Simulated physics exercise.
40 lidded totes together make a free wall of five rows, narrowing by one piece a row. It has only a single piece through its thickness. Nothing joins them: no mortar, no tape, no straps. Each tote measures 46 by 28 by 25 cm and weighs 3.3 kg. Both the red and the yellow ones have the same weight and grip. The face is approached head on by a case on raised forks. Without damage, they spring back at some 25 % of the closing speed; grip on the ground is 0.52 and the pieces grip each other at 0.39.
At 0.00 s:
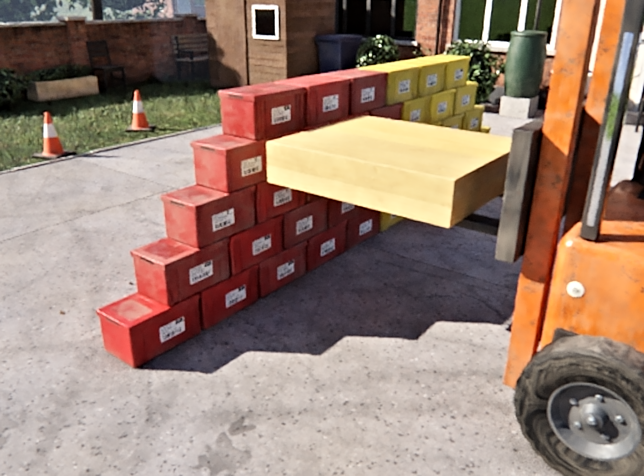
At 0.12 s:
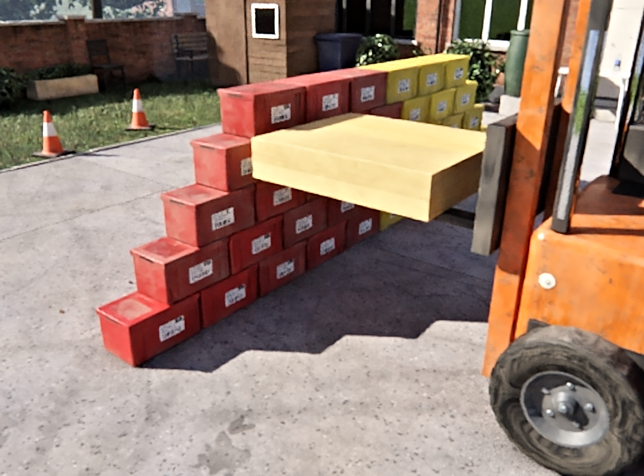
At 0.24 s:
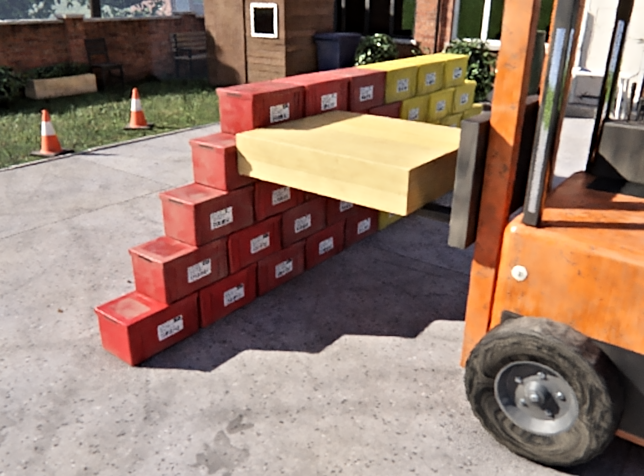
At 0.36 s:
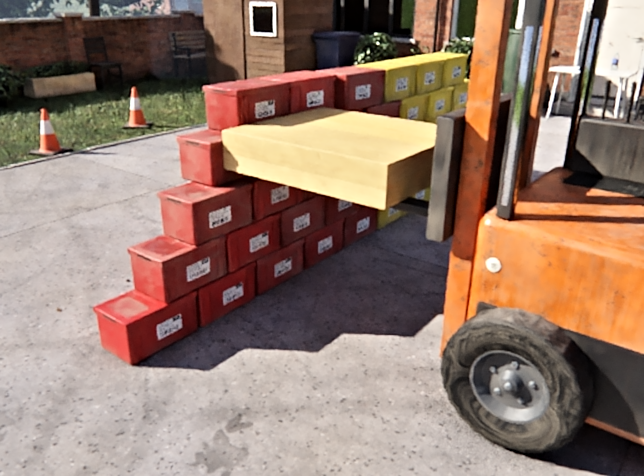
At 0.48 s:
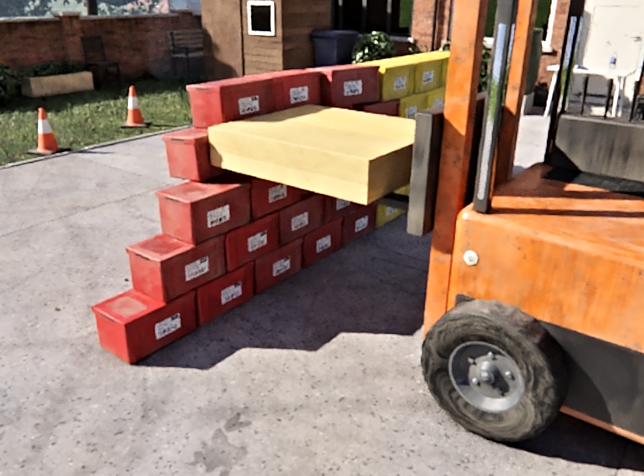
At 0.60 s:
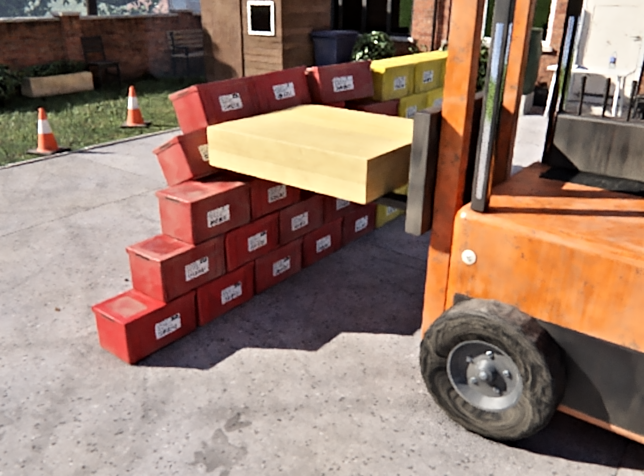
An orange forklift drove left with a yellow block raised on its forks and pushed it into a stepped wall of red and yellow boxes, shoving several upper red ones until they tilted leftward.
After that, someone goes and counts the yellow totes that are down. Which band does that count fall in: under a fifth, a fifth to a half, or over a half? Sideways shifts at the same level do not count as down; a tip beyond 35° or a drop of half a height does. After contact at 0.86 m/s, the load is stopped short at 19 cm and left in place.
Under a fifth.
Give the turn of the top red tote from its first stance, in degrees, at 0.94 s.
Around 60° from its start.
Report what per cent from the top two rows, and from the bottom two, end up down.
Top 50 per cent versus bottom 0 per cent.
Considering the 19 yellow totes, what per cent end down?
Close to 0 per cent of them end up down.
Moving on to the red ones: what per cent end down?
For red, it's 30 per cent down at the end.
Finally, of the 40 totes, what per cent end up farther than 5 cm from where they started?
Shifted: 20 per cent.
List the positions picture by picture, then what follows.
In the first frame (each place is the centre of the face we see best), load (281, 161) 22 cm short of touching; top yellow tote (433, 79); top red tote (331, 102); all as stacked.
The second frame shows load (266, 157) 11 cm short of touching; top yellow tote (433, 78).
The third frame shows load (250, 153) 9 mm short of touching; top yellow tote (432, 78).
The fourth frame shows load (235, 149) 9 cm in; top yellow tote (431, 77); top red tote (315, 97) moved 10 cm; 5 have shifted.
The fifth frame shows load (222, 145) 19 cm in; top yellow tote (430, 76); top red tote (299, 94) tilted 5°; steepest lean 5°, the tote at (180, 159); 7 have shifted.
The sixth frame shows load (221, 145) 19 cm in, stopped; top yellow tote (430, 76); top red tote (284, 90) tilted 15°; steepest lean 27°, the tote at (172, 164); 7 have shifted.
By 0.74 s, none of the 19 yellow totes down (3 of 40 in all colours); top yellow tote unmoved; top red tote tilted 34°.
By 0.94 s, none of the 19 yellow totes down (6 of 40 in all colours); top yellow tote unmoved; top red tote tilted 65°, 35 cm lower.
By 1.22 s, none of the 19 yellow totes down (7 of 40 in all colours); top yellow tote unmoved; top red tote on its side.
By 1.56 s, none of the 19 yellow totes down (7 of 40 in all colours); top yellow tote unmoved; top red tote upside down.
When it is over (2.2 s), none of the 19 yellow totes down (7 of 40 in all colours); top yellow tote unmoved; top red tote upside down. That is 0 per cent. In pixels of the last frame, middles, top yellow tote near (414, 74), top red tote near (162, 197).
